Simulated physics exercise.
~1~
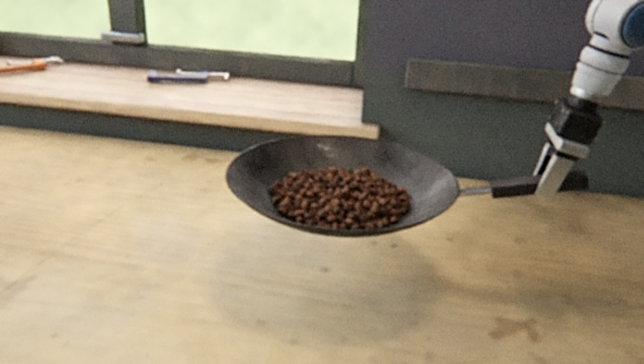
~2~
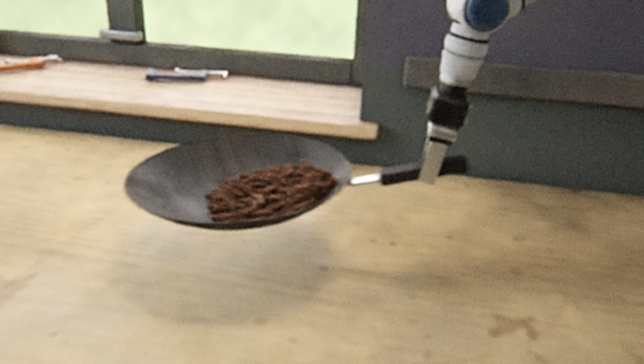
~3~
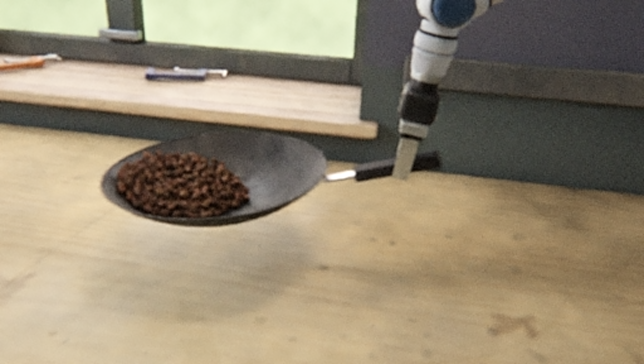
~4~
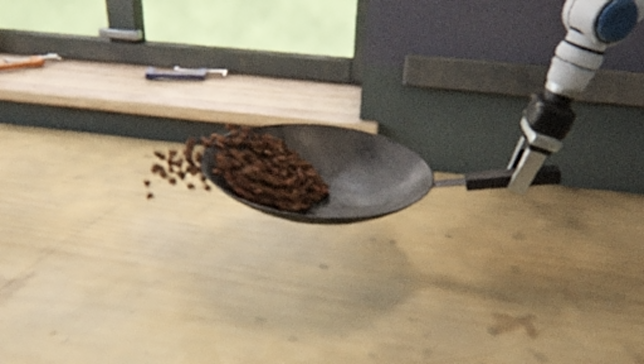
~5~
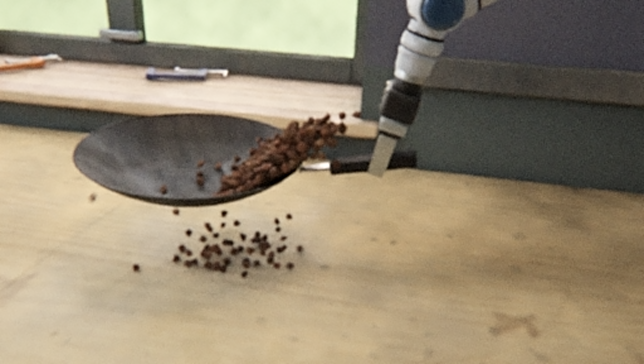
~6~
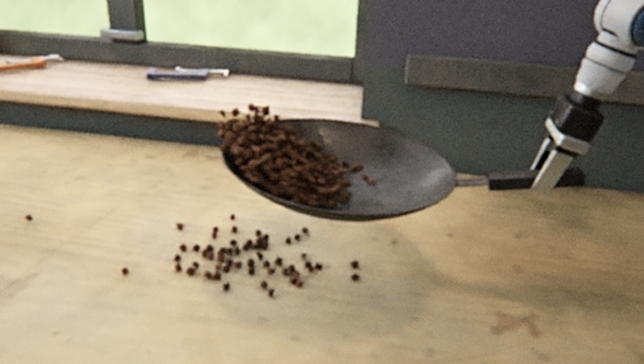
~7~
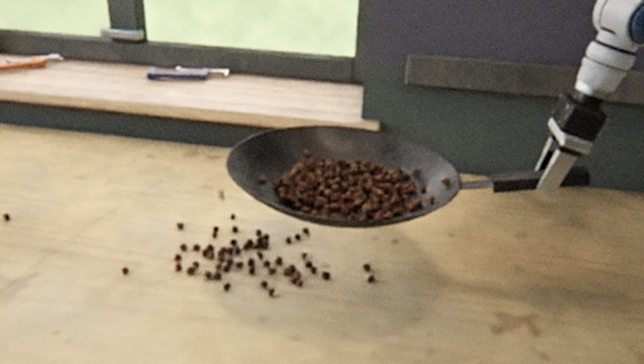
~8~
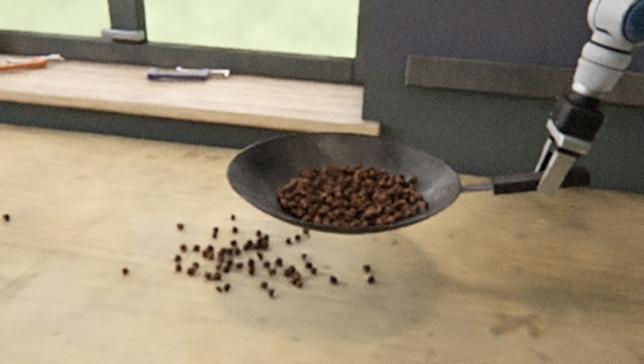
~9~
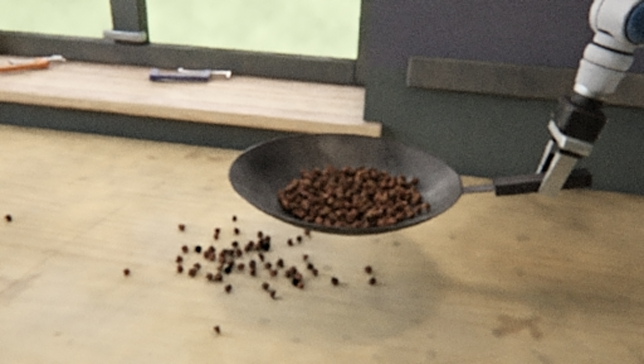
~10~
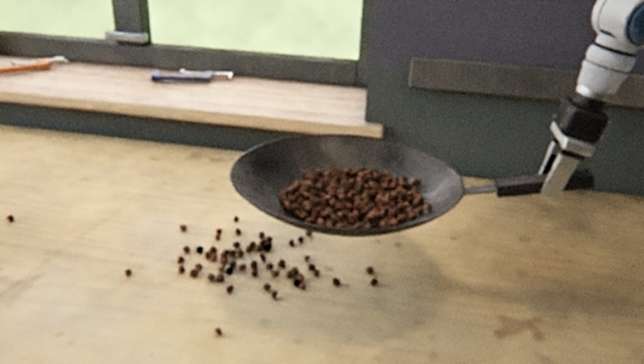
In the video, a robot arm holding a dark wok of small brown pellets above a wooden table swings it left, right, left and right again, tossing the load and spilling some. The wok then stays still, most pellets inside and dozens scattered on the table.
